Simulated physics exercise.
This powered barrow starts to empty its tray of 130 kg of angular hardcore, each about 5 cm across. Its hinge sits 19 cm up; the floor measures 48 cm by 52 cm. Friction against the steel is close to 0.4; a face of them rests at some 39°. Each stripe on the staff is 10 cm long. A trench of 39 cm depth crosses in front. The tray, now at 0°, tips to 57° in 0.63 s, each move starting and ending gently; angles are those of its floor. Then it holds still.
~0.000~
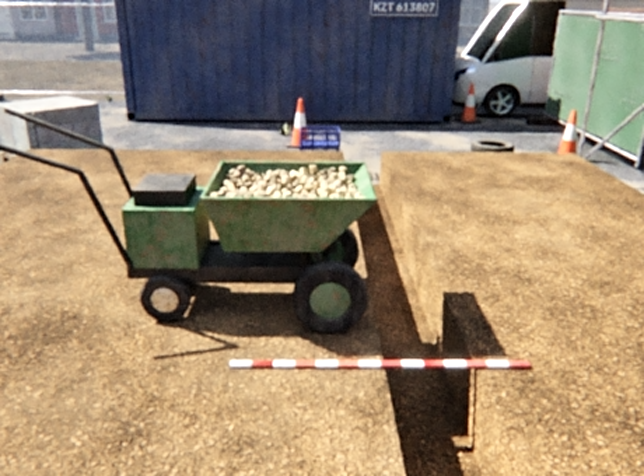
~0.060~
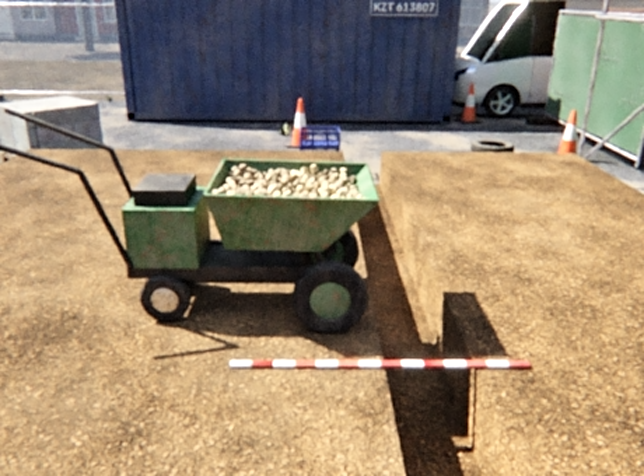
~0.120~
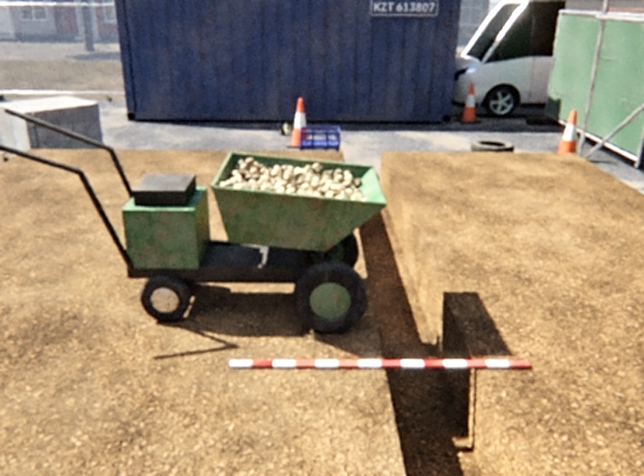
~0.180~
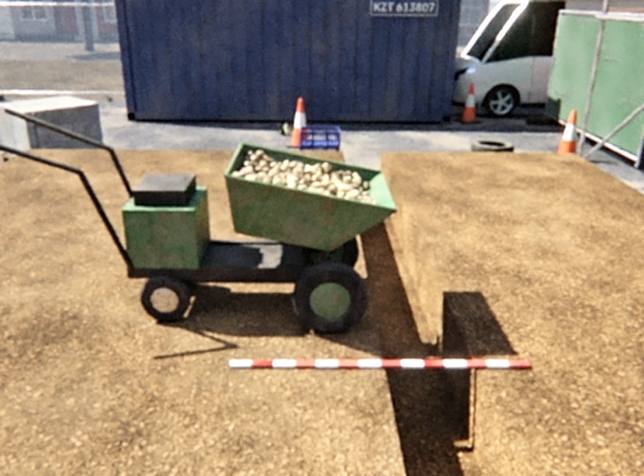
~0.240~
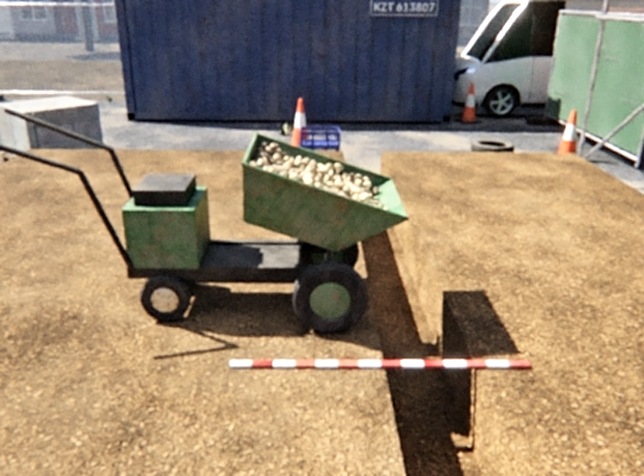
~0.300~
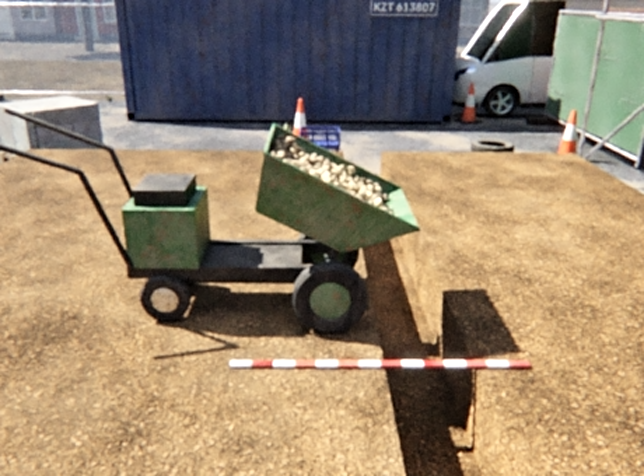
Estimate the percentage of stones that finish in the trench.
Roughly 13 per cent ends in the trench.
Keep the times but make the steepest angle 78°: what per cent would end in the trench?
It would be near 35 per cent.
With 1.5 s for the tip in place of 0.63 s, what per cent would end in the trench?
It would be near 20 per cent.
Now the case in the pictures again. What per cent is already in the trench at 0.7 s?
About 5 per cent by then.
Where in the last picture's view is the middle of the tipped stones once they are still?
Near (474, 300).
After 0.5 s the floor is at 48°; 100 % in the tray; the foremost stones are at (418, 239).
After 0.7 s the floor is at 57°; 93 % in the tray, 4 % in the trench, 2 % past the trench; the foremost stones are at (473, 284).
After 1.1 s the floor is at 57°; 64 % in the tray, 5 % in the trench, 31 % past the trench; the foremost stones are at (551, 306).
After 3.0 s the floor is at 57°; 54 % in the tray, 13 % in the trench, 33 % past the trench; the foremost stones are at (591, 291).
